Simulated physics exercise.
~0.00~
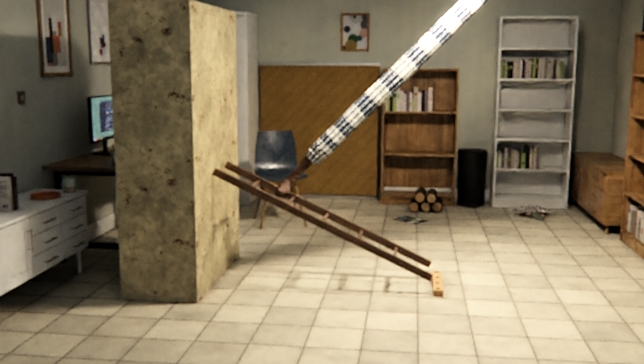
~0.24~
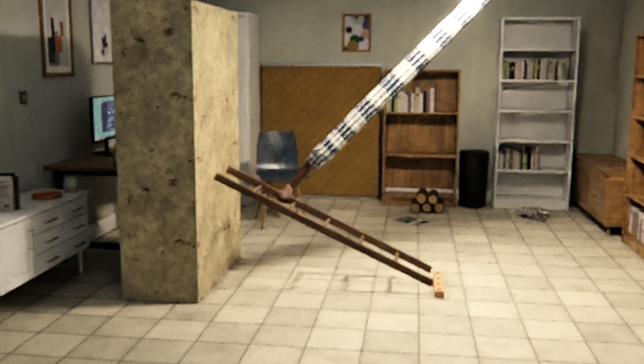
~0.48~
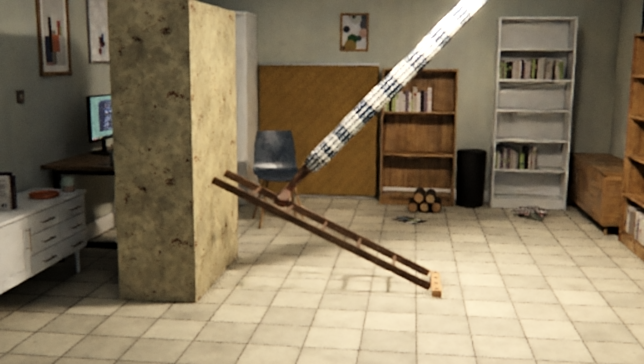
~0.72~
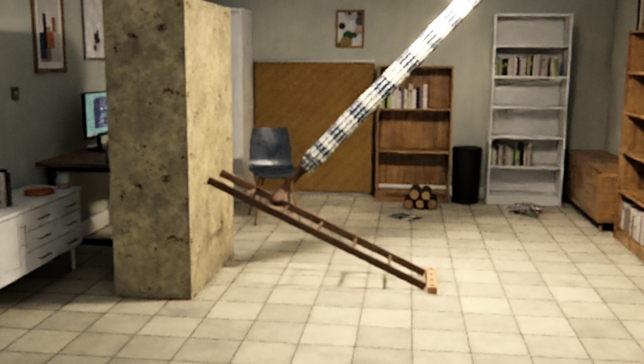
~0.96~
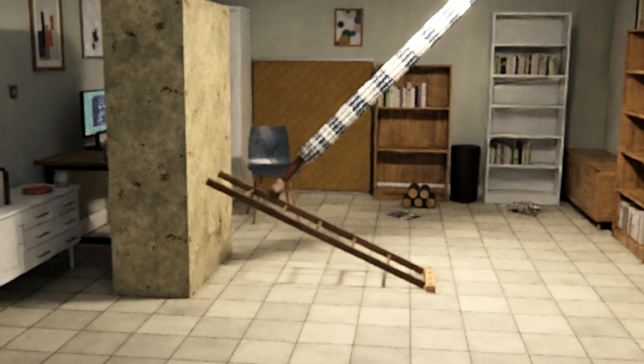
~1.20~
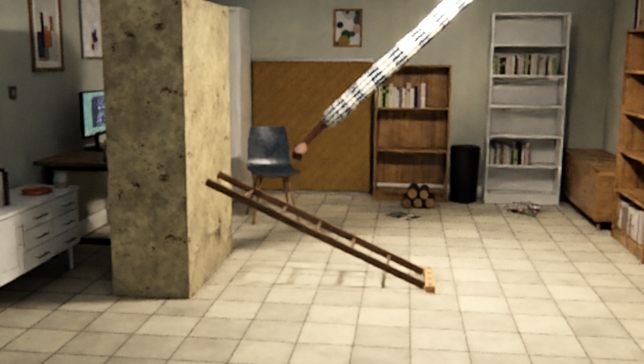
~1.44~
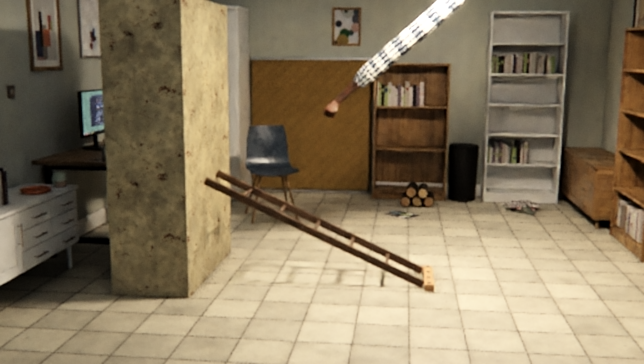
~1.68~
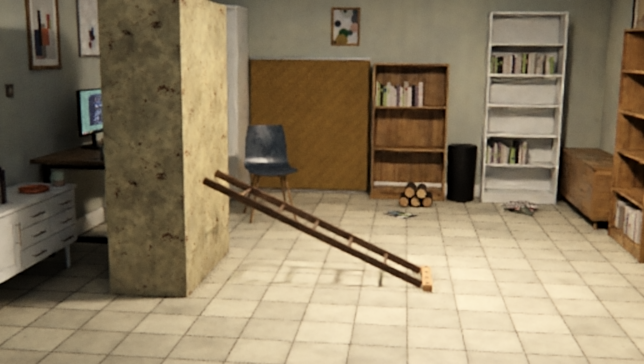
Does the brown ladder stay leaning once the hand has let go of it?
Yes, the brown ladder holds its place and is still leaning at its slant after the hand has gone.
